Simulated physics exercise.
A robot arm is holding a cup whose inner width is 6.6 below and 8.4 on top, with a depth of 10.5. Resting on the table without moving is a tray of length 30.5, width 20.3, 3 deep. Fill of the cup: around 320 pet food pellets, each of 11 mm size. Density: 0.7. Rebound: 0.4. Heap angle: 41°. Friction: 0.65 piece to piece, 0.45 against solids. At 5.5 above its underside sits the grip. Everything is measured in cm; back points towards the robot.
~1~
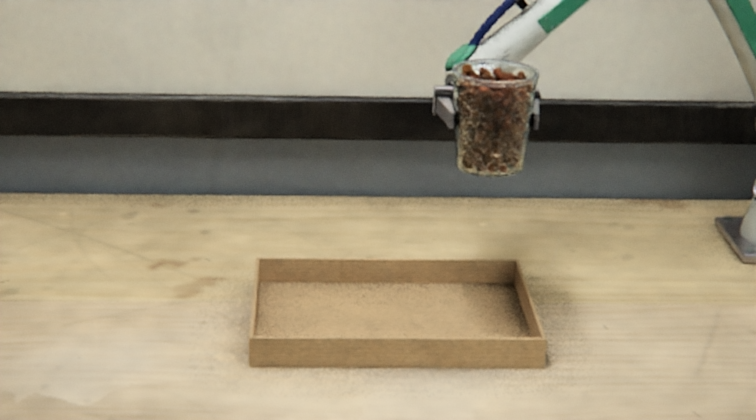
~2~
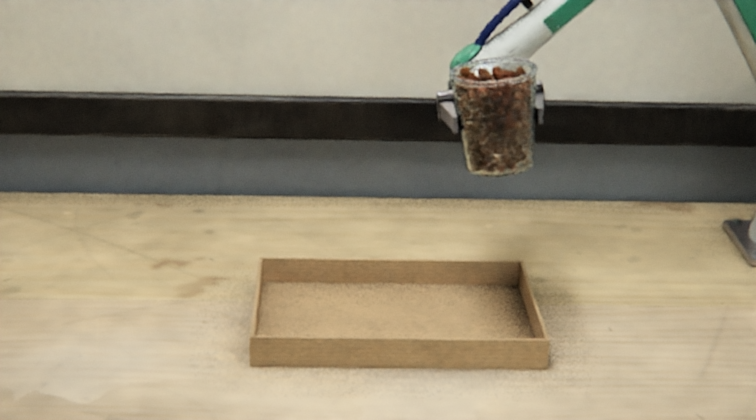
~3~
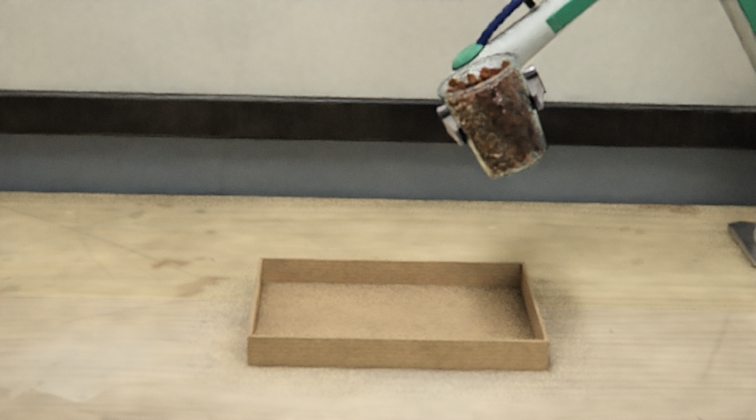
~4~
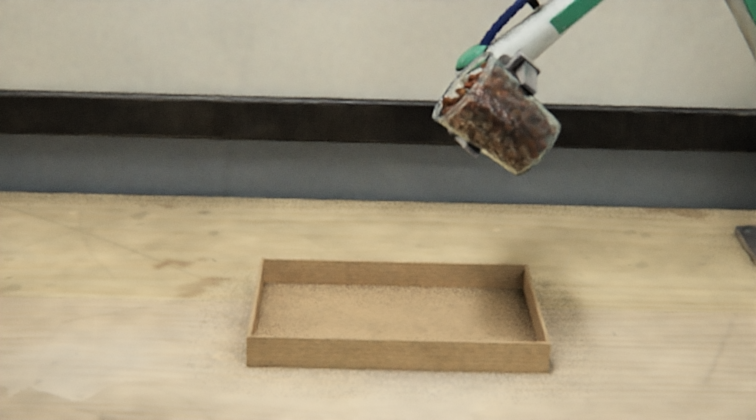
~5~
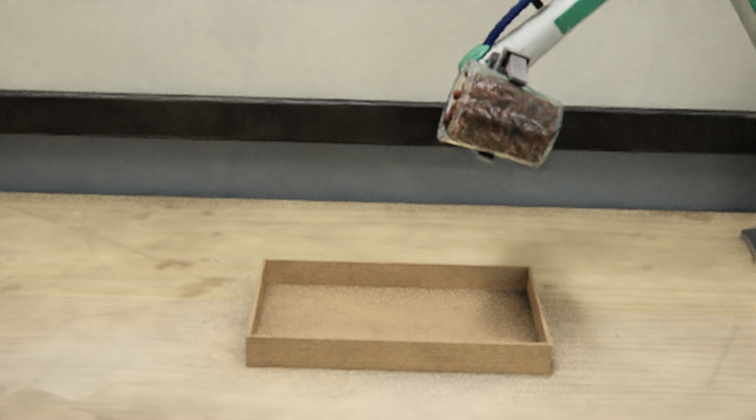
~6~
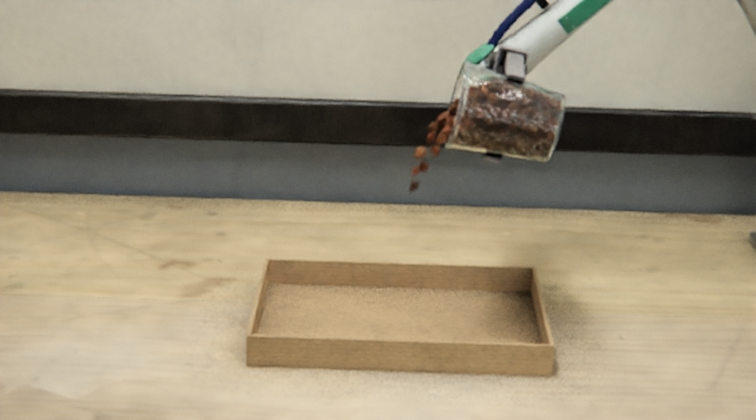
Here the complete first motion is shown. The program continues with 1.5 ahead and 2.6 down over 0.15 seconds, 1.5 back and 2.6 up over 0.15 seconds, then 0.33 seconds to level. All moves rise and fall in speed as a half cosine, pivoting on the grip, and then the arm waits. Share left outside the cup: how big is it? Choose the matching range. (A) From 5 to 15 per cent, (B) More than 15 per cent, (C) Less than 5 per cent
Answer: A.
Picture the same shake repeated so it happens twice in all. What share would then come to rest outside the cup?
My guess is near 10 per cent.
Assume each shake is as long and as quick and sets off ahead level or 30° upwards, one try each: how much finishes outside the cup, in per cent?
Roughly 20 per cent, then 20 per cent.
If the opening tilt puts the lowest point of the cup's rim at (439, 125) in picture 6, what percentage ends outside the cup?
Around 0 in a hundred.
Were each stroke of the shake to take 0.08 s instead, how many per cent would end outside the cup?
Then roughly 15 percent.
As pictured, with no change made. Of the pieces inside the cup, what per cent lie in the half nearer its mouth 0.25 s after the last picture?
50 %.
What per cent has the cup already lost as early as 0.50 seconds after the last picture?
About 10 in a hundred parts are out.
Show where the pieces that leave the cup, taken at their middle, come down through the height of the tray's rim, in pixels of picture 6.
They come down centred close to (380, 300).
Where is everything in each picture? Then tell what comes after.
In the first picture, cup middle at (493, 120), level; upper third of the load around (493, 91), from x 460 to 530, top at y 70; 315 in the cup.
In the second picture, cup middle at (497, 120), tilted 7° forward; upper third of the load around (497, 90), from x 460 to 530, top at y 70.
In the third picture, cup middle at (498, 119), tilted 27° forward; upper third of the load around (493, 92), from x 450 to 535, top at y 65.
In the fourth picture, cup middle at (501, 118), tilted 51° forward; upper third of the load around (491, 96), from x 445 to 550, top at y 70.
In the fifth picture, cup middle at (503, 118), tilted 71° forward; upper third of the load around (492, 99), from x 445 to 555, top at y 75.
In the sixth picture, cup middle at (506, 116), tilted 78° forward; upper third of the load around (504, 101), from x 415 to 555, top at y 85; 310 in the cup, 5 in flight or on a rim.
Then, 0.25 s after the last picture, tilted 78° forward, highest piece 27 above the table; 293 in the cup, 18 in the tray, 4 in flight or on a rim.
Then, 0.50 s after the last picture, tilted 25° forward, highest piece 28 above the table; 287 in the cup, 26 in the tray, 2 in flight or on a rim.
Then, 0.83 s after the last picture, level, highest piece 29 above the table; 287 in the cup, 28 in the tray.
Then, 1.88 s after the last picture, level, highest piece 29 above the table; 287 in the cup, 28 in the tray.
Final count, 287 in the cup, 28 in the tray. That is 9 % outside the cup.
